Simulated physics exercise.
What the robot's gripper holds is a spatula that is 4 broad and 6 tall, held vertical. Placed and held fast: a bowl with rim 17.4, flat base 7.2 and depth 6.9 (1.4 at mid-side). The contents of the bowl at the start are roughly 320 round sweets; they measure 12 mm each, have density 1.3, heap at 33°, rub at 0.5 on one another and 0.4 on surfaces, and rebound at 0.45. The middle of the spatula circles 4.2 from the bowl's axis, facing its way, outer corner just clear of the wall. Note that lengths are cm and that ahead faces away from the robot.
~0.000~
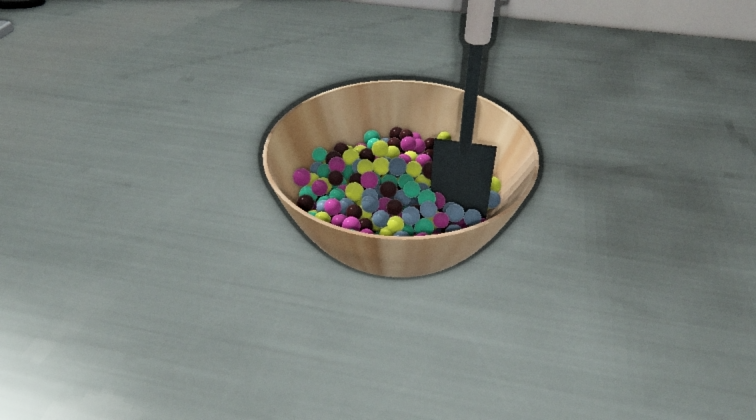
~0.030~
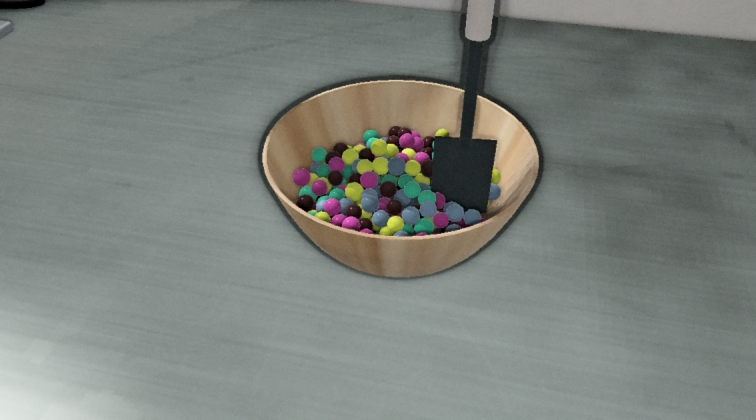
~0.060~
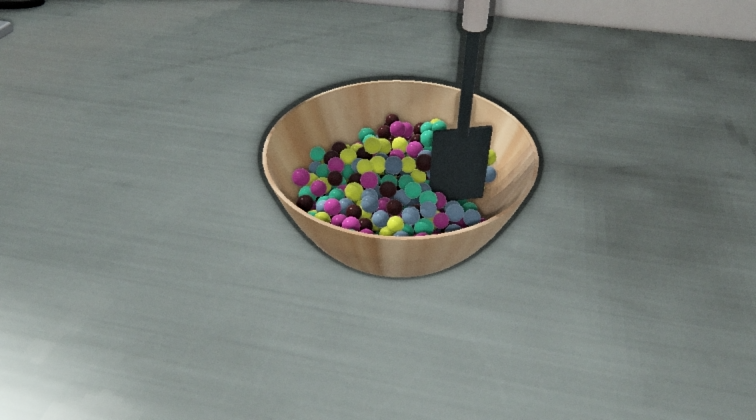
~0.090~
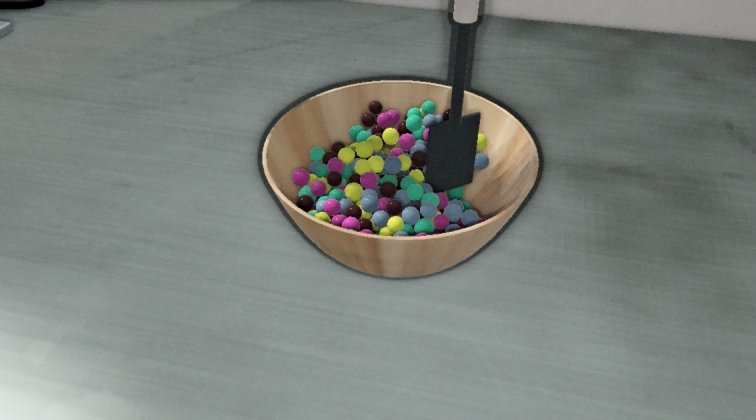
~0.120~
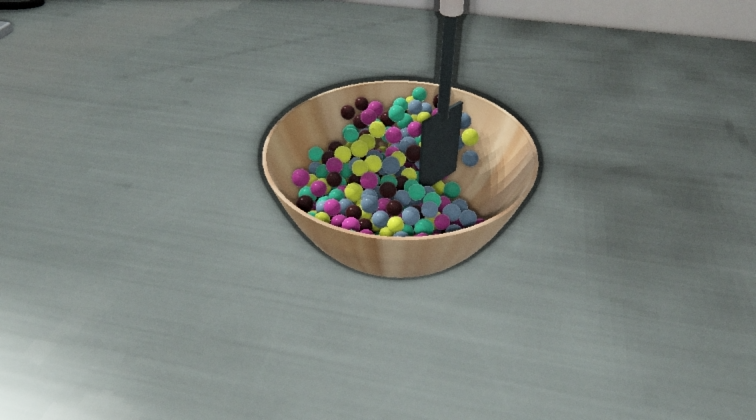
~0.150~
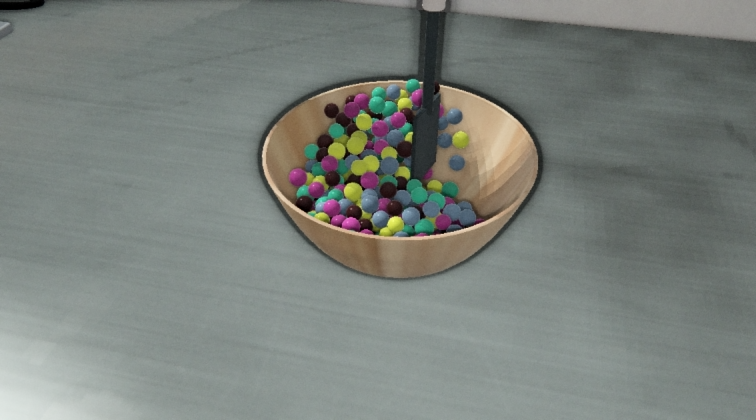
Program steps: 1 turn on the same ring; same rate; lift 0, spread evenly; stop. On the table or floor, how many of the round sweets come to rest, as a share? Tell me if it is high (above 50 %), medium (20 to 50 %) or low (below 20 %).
It is low, below 20 %.
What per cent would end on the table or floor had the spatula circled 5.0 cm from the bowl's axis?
Near 15 %.
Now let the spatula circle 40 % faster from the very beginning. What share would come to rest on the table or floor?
25 %.
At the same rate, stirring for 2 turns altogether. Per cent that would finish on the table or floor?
Roughly 20 percent would end up there.
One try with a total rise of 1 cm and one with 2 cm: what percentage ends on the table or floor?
About 10 and 10 per cent.
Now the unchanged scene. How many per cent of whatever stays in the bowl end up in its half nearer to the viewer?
Estimate: Some 30 %.
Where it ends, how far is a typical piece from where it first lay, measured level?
8 cm.
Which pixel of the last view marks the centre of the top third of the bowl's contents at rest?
The centre sits around (453, 147) in the last picture.
By 0.34 s, 184° round, highest piece 10 above the table; 316 in the bowl, 1 on the table or floor, 6 in flight or on the tool.
By 0.53 s, 294° round, highest piece 8 above the table; 298 in the bowl, 18 on the table or floor, 7 in flight or on the tool.
By 0.82 s, 0° round, highest piece 8 above the table; 287 in the bowl, 36 on the table or floor.
By 1.52 s, 0° round, highest piece 8 above the table; 287 in the bowl, 36 on the table or floor.
Final count, 287 in the bowl, 36 on the table or floor. That is 11 % on the table or floor.
